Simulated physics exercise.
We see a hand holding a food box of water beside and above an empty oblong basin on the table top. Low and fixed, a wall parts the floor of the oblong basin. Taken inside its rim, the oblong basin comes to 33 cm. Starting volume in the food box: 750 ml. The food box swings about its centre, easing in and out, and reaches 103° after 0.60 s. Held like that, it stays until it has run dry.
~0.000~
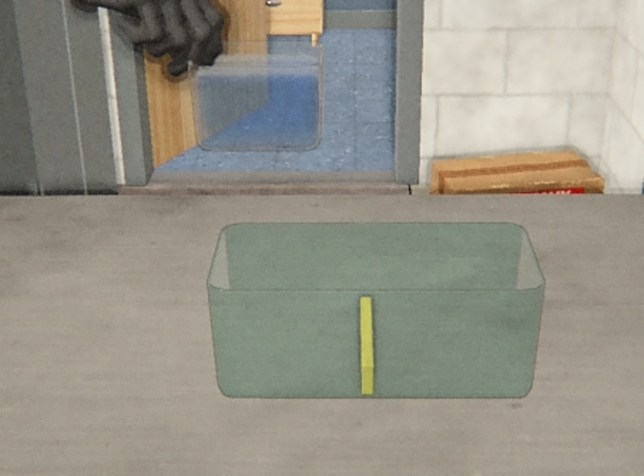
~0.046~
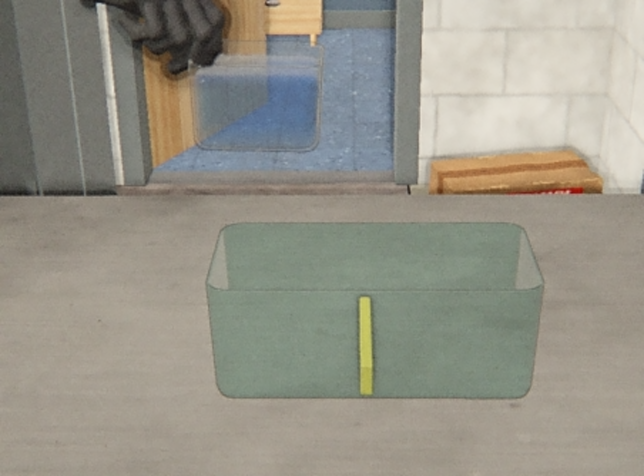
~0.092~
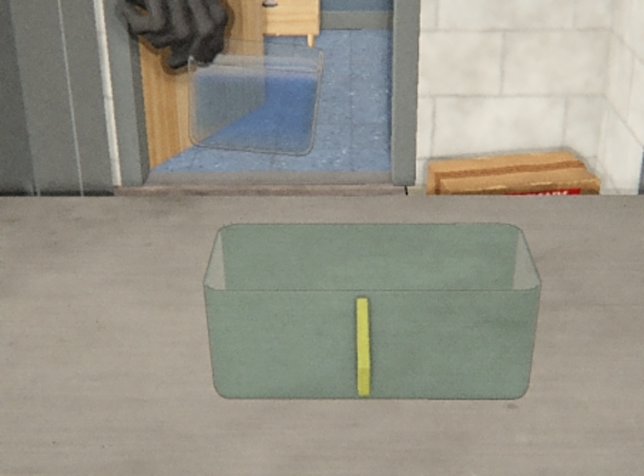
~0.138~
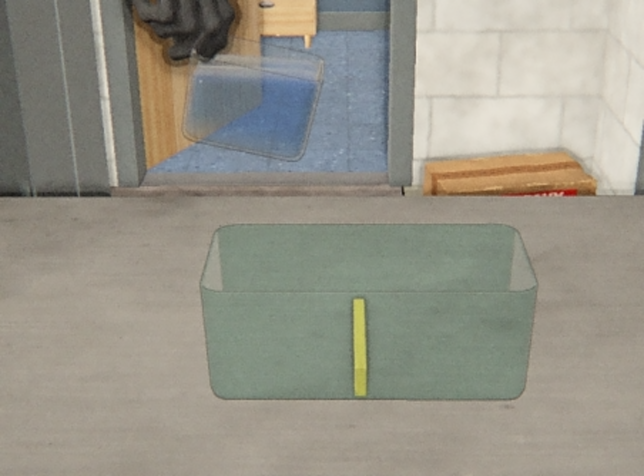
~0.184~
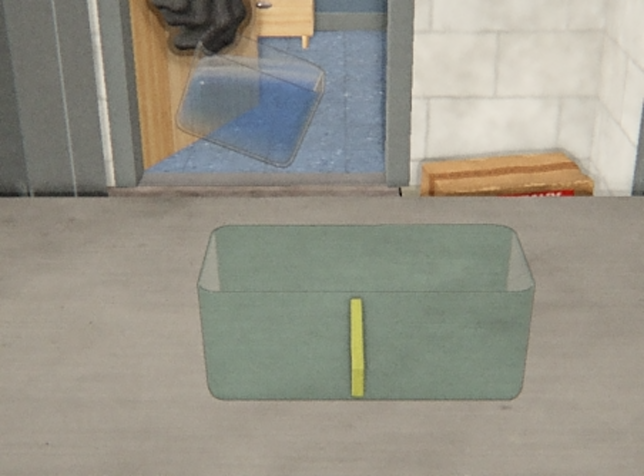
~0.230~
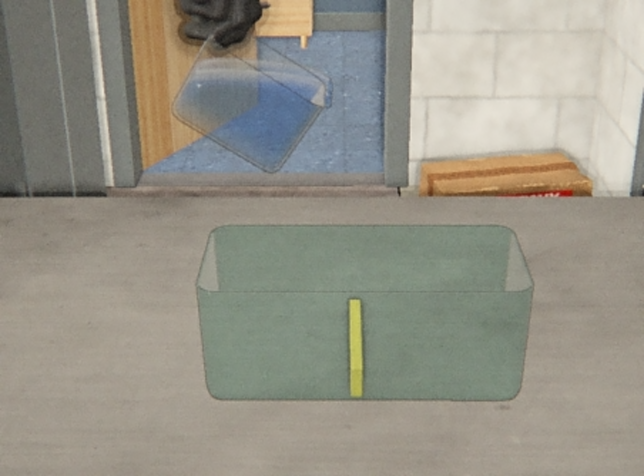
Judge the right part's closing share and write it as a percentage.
I would judge it at 82 per cent.
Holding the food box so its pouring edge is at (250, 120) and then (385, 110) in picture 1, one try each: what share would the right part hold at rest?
Roughly 15 per cent the first time and 85 per cent the second.
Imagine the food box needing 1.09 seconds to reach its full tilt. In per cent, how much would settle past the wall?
Roughly 85 %.
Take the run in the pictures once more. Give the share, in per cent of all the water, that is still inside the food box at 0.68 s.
8 per cent or thereabouts.
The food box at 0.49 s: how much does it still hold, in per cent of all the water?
Roughly 34 per cent.
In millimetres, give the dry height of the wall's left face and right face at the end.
The left comes to roughly 30 mm and the right to roughly 12 mm.
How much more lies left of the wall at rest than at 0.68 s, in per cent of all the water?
I'd put it near 10 percent.
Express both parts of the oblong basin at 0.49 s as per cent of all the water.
Around 0 on the left and around 18 on the right.
Then, 0.49 s in, the tilt is 95° and 34 per cent is still to pour, 0 is left of the wall and 19 right of it.
Then, 0.68 s in, the tilt is 103° and 8 per cent is still to pour, 7 is left of the wall and 75 right of it.
Then, 0.88 s in, the tilt is 103° and 1 per cent is still to pour, 13 is left of the wall and 81 right of it.
Then, 1.10 s in, the tilt is 103° and 0 per cent is still to pour, 15 is left of the wall and 83 right of it.
Finally, 16 per cent lies left of the wall, 82 right of it and 2 outside.
